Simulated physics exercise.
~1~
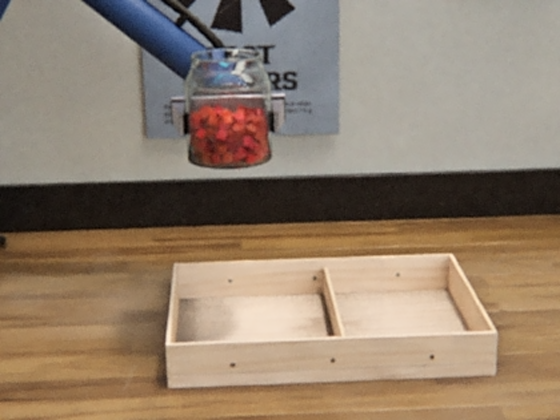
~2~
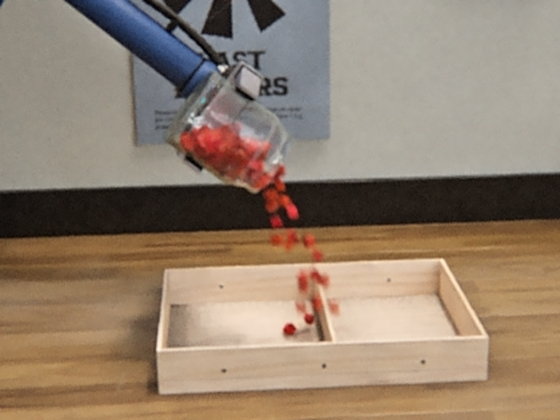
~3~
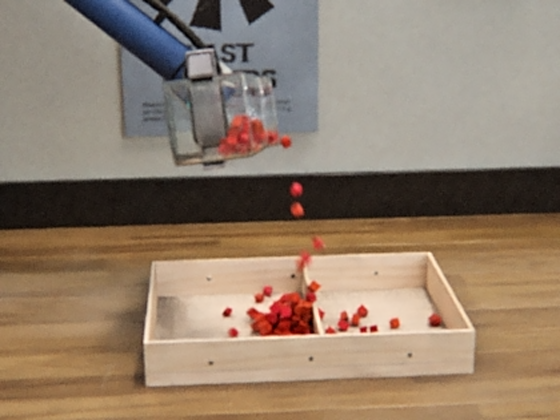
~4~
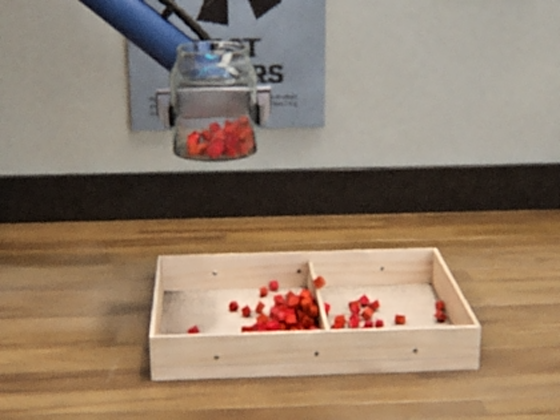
Glass jar on a blue robot arm tipping red dice into a divided wooden tray, then righting with some still inside.
